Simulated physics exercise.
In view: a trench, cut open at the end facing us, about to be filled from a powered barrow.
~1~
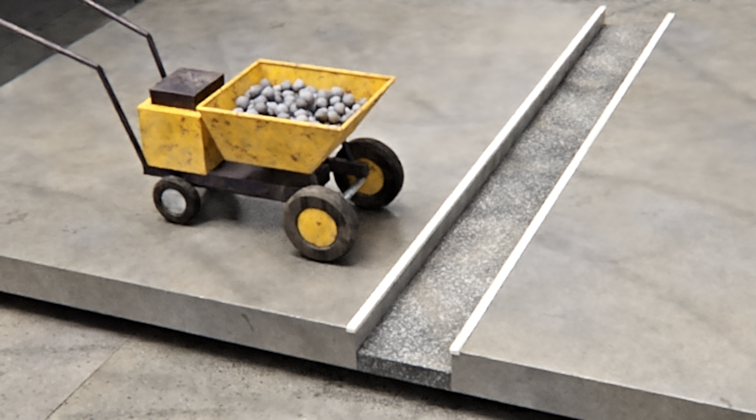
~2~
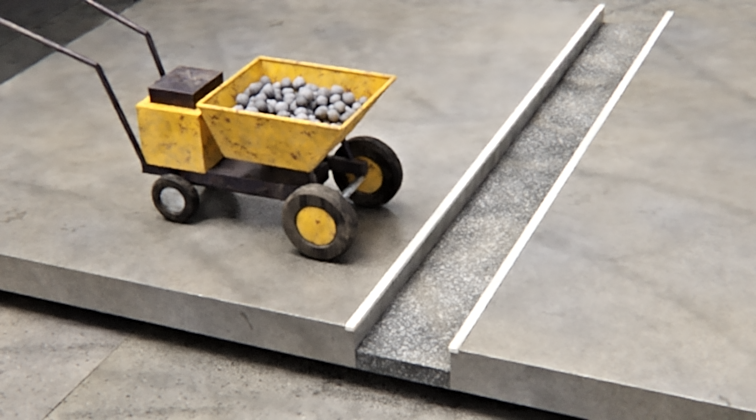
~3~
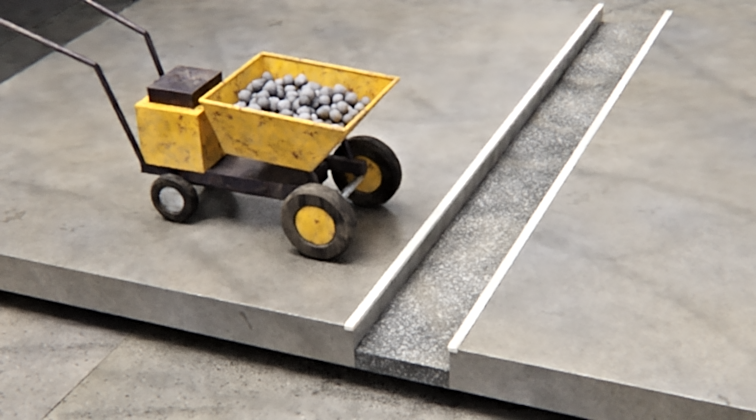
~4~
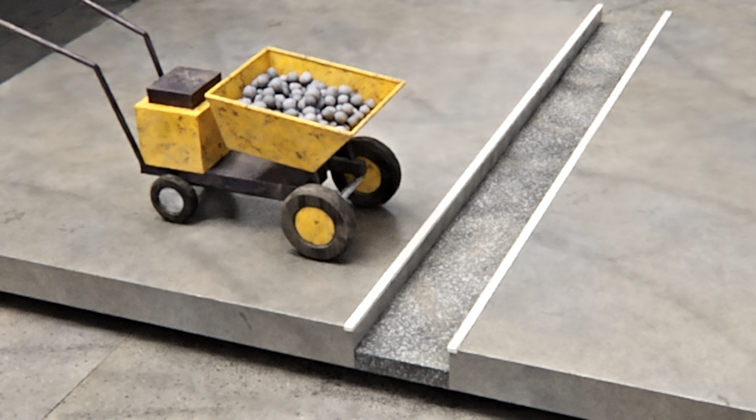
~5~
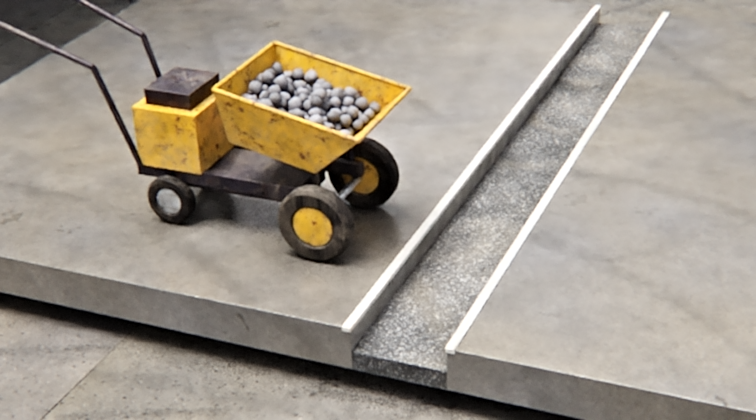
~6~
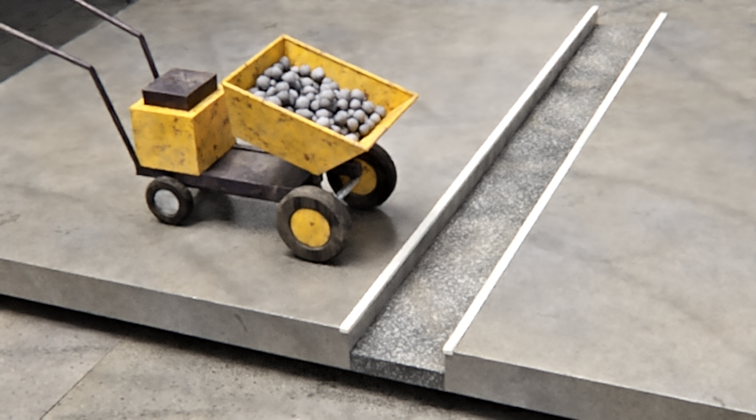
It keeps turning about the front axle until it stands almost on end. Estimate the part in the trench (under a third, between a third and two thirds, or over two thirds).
It catches more than two thirds.
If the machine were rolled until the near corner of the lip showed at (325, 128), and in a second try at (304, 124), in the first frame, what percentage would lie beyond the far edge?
In turn 10 and 0 in a hundred.
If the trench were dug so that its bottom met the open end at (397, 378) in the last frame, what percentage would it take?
Roughly 90 in a hundred.
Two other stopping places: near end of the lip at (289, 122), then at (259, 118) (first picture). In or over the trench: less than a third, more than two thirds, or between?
At the first place over two thirds, at the second in the middle band.
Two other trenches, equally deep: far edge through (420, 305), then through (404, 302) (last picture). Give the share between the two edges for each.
About 20 and 0 per cent.
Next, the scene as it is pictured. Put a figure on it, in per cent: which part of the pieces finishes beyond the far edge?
Near 15 %.
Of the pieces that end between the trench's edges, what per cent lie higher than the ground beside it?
It comes to 15 per cent or so.
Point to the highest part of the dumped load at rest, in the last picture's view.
Near (491, 240).
Shortly afterwards, skip tipped steeply; the whole lot in the skip.
Next, skip tipped right over; the bulk in the skip; a little in or heaped over the trench; only a few falling.
Some moments later, skip tipped right over; a little in the skip; the bulk in or heaped over the trench; a little beyond it.
In the end, skip tipped right over; the bulk in or heaped over the trench; near a quarter beyond it.
